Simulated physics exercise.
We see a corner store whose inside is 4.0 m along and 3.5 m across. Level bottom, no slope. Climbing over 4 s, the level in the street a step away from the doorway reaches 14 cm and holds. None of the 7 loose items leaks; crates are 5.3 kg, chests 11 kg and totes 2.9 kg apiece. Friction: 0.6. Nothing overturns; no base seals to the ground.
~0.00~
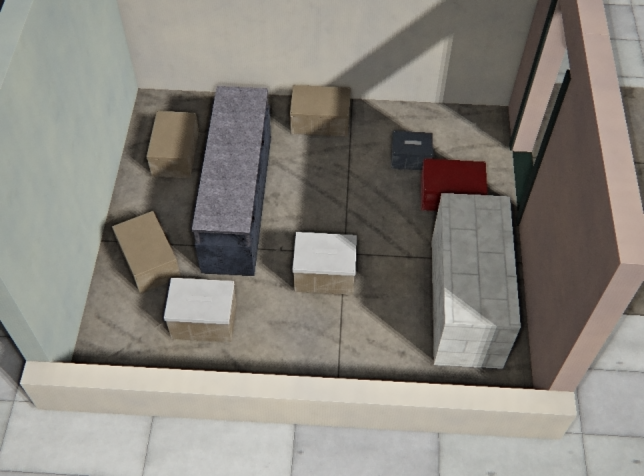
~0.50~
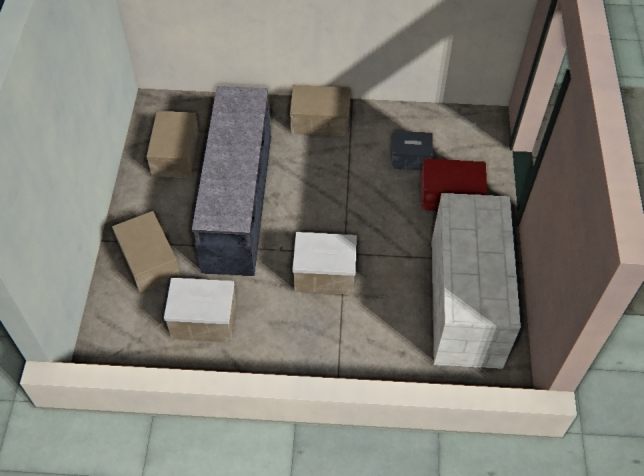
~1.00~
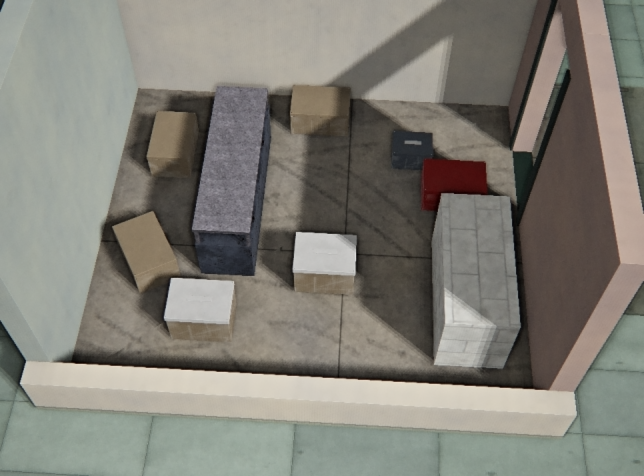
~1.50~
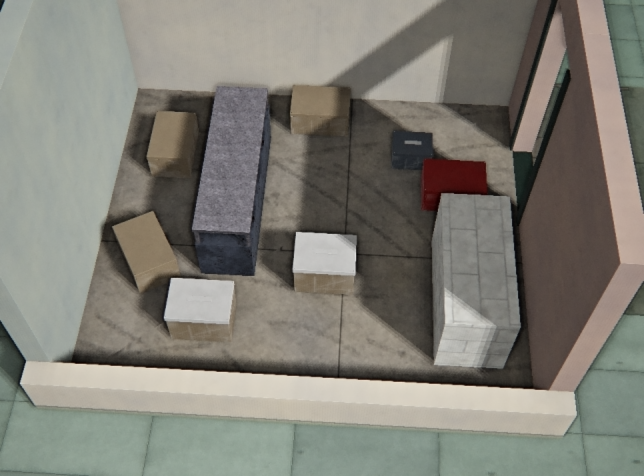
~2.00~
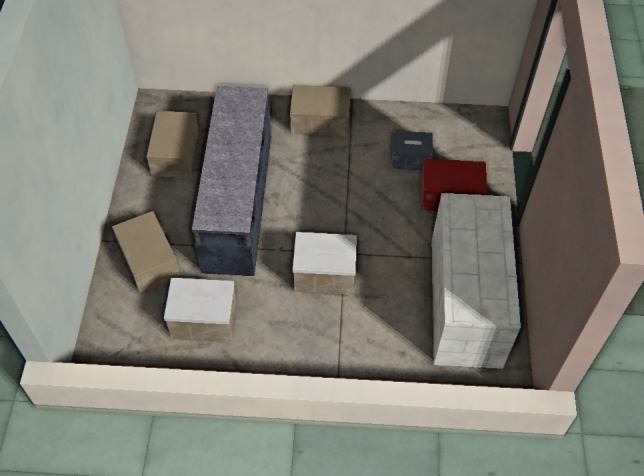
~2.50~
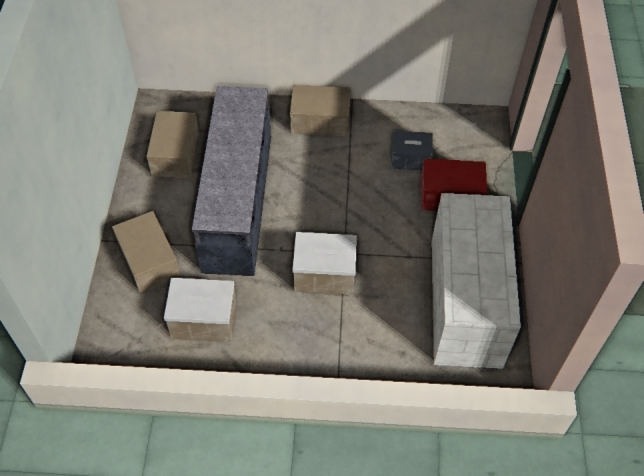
Corner store interior seen from above, its crates and boxes staying still while the pale paving outside turns green.
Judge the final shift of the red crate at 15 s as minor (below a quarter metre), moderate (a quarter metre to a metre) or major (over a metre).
Major.
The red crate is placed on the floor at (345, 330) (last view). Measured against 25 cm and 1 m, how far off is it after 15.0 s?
Result: It drifts only slightly.
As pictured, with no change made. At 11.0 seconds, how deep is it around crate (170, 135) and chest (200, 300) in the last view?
First roughly 3 cm, second roughly 1 cm.
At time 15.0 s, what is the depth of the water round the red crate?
8 cm, roughly.
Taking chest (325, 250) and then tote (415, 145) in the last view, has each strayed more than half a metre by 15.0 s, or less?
Beyond, beyond.
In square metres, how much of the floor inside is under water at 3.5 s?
I'd estimate close to 1.0 m2.
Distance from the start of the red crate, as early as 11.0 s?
Roughly 200 cm by then.
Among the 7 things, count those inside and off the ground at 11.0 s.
3 at that moment.
After 3.5 s the red crate is near (447, 176), 0.1 m from its start, aground; 0 afloat.
After 6.8 s the red crate is near (295, 206), 1.6 m from its start, afloat; 3 afloat.
After 11.0 s the red crate is near (291, 261), 1.9 m from its start, afloat; 3 afloat.
After 15.0 s the red crate is near (223, 338), 2.8 m from its start, afloat; 7 afloat.
